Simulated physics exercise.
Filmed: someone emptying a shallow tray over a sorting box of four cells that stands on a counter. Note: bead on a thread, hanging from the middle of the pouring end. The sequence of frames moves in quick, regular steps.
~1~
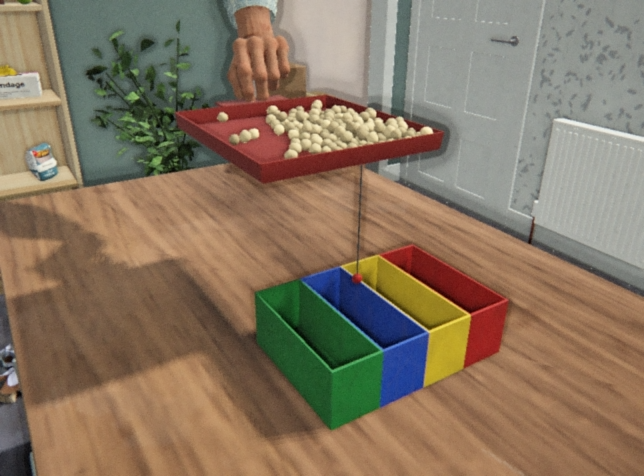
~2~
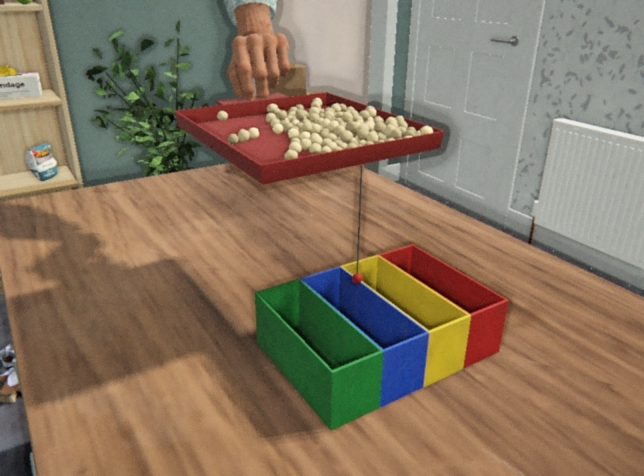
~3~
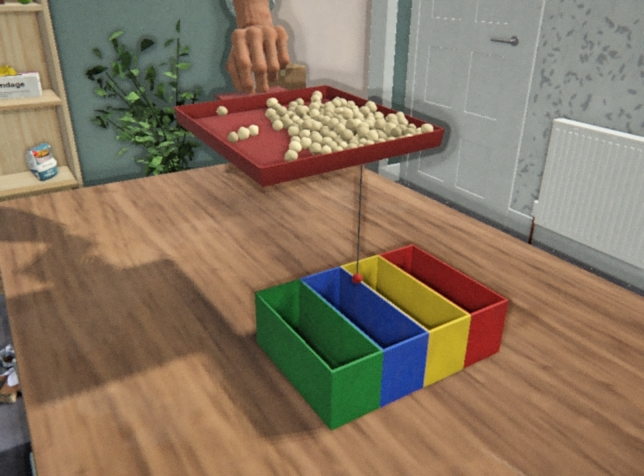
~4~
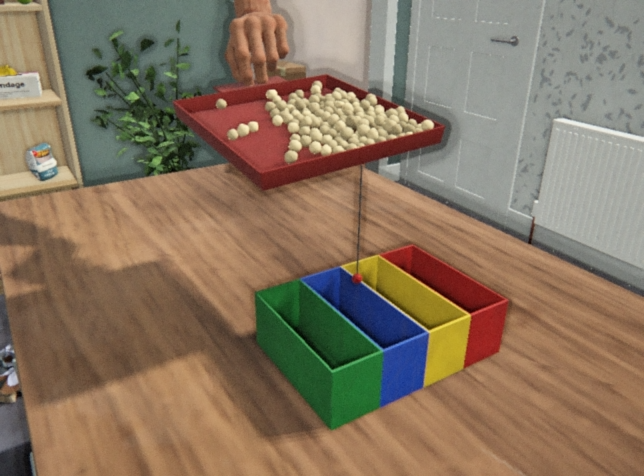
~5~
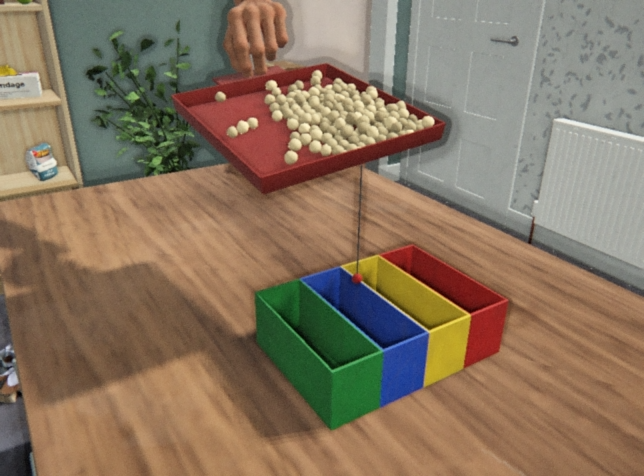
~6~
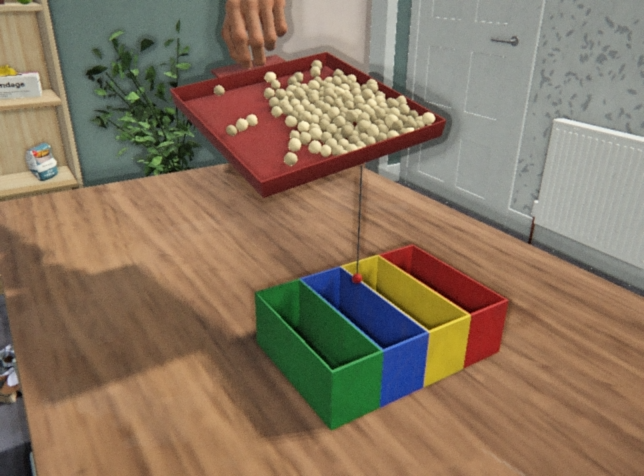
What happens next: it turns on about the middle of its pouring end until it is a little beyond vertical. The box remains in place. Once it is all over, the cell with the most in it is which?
It is the green cell that has the most.
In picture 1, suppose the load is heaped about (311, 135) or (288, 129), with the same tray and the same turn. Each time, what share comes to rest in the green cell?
The first start gives 50 percent and the second 50 percent.
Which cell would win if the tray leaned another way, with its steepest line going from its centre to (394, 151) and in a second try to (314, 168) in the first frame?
Case 1 goes to red, case 2 to the cell in green.
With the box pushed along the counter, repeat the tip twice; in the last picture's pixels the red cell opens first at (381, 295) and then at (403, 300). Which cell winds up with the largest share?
The cell in blue, then that blue cell.
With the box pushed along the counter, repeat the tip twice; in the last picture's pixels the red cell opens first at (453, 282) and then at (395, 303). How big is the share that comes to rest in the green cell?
Close to 60 in a hundred first, close to 10 in a hundred second.
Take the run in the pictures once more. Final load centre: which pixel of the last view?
About pixel (311, 367).
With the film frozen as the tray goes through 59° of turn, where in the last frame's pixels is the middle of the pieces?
(318, 125).
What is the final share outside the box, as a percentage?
My estimate is close to 30 %.
Shortly afterwards, tray tipped steeply; all but a few on the tray; only a few in the green cell; a little falling or outside the box.
Next, tray tipped right over; the bulk on the tray; a little in the green cell; only a few in the blue cell; a little falling or outside the box.
Some moments later, tray tipped past a quarter turn; near half in the green cell; a little in the blue cell; near a third falling or outside the box.
In the end, tray tipped past a quarter turn; near half in the green cell; a little in the blue cell; none at all in the yellow cell; none at all in the red cell; near a third outside the box.
